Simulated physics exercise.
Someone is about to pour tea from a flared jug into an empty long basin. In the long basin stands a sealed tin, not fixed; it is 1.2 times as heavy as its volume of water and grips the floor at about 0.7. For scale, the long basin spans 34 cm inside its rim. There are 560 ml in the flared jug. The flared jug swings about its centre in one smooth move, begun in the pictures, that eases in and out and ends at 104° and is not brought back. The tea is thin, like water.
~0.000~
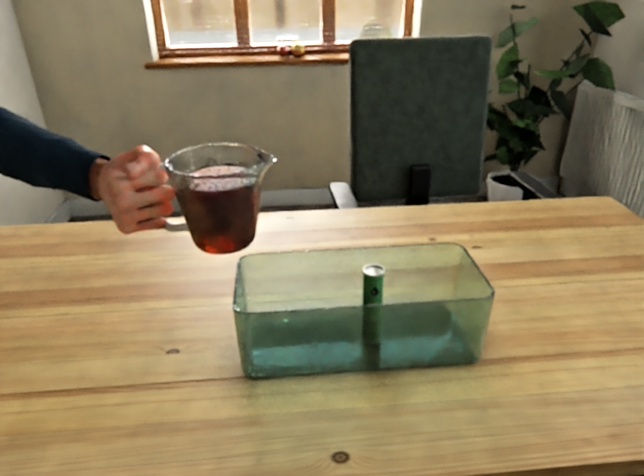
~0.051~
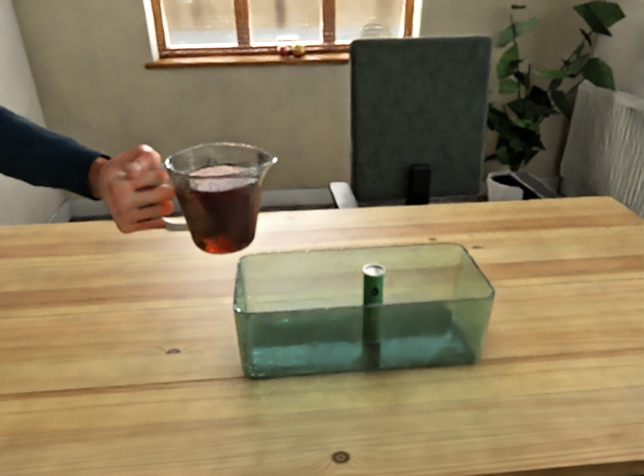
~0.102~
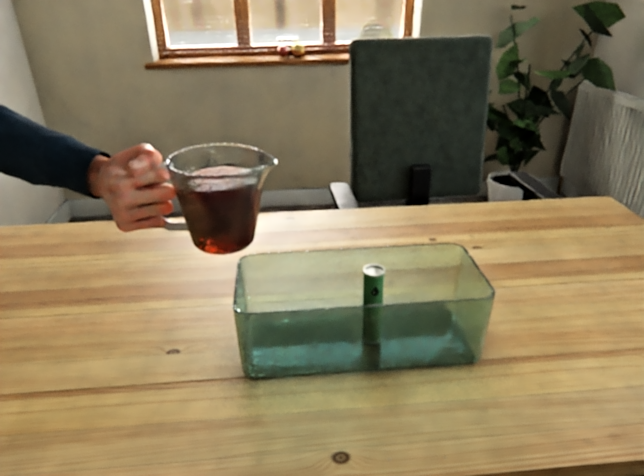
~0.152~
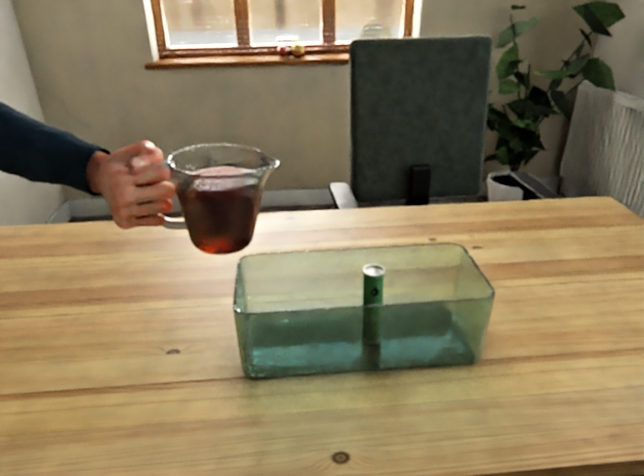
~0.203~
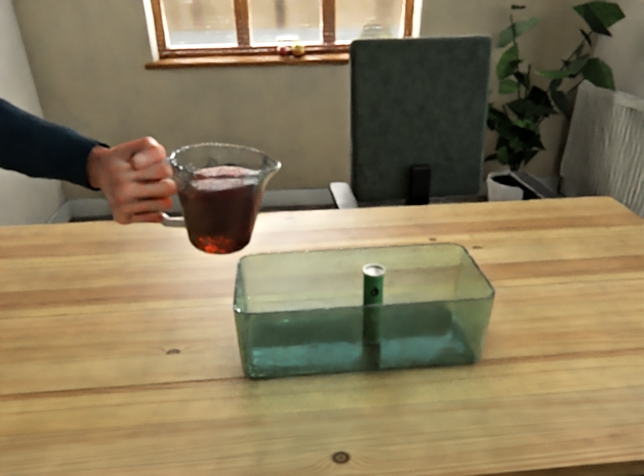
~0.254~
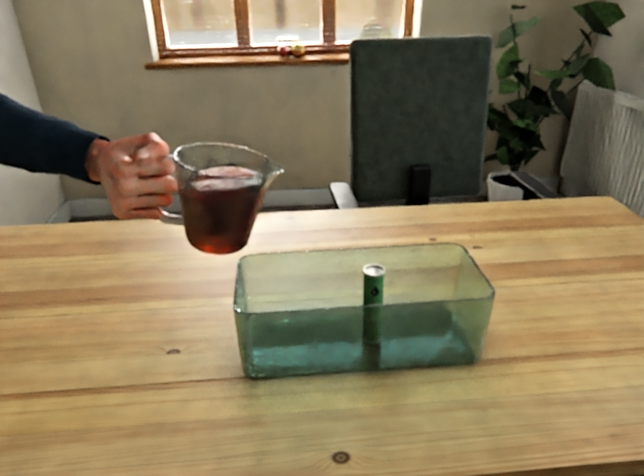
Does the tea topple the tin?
It remains upright.
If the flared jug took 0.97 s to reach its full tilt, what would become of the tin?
The tin keeps standing.
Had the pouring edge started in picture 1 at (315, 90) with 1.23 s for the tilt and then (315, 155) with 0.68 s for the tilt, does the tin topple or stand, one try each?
First it falls; then it falls.
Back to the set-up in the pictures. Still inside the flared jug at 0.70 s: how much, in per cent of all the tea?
Near 80 in a hundred.
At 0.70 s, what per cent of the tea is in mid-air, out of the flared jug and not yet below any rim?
Some 16 per cent.
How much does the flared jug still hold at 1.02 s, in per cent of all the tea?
About 18 per cent.
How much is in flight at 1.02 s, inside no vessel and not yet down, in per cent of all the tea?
Some 14 per cent.
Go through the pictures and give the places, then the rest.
In the first picture, tilt 0°; pouring edge (275, 158); surface from (177, 180) to (261, 177); the long basin's rim runs from (236, 283) to (478, 269); the tin's top is at (374, 273).
In the second picture, tilt 0°; pouring edge (276, 159); surface from (177, 180) to (260, 177).
In the third picture, tilt 2°; pouring edge (277, 160); surface from (178, 180) to (261, 178).
In the fourth picture, tilt 4°; pouring edge (278, 162); surface from (179, 180) to (262, 178).
In the fifth picture, tilt 7°; pouring edge (281, 165); surface from (180, 180) to (264, 178).
In the sixth picture, tilt 11°; pouring edge (283, 169); surface from (182, 181) to (266, 178).
After 0.70 s the tilt is 63° and 80 per cent is still to pour; the tin stands where it began.
After 1.02 s the tilt is 97° and 19 per cent is still to pour; the tin stands where it began.
After 1.36 s the tilt is 104° and 0 per cent is still to pour; the tin stands where it began.
After 1.73 s the tilt is 104° and 0 per cent is still to pour; the tin stands where it began.
In the end the tin stands where it began.
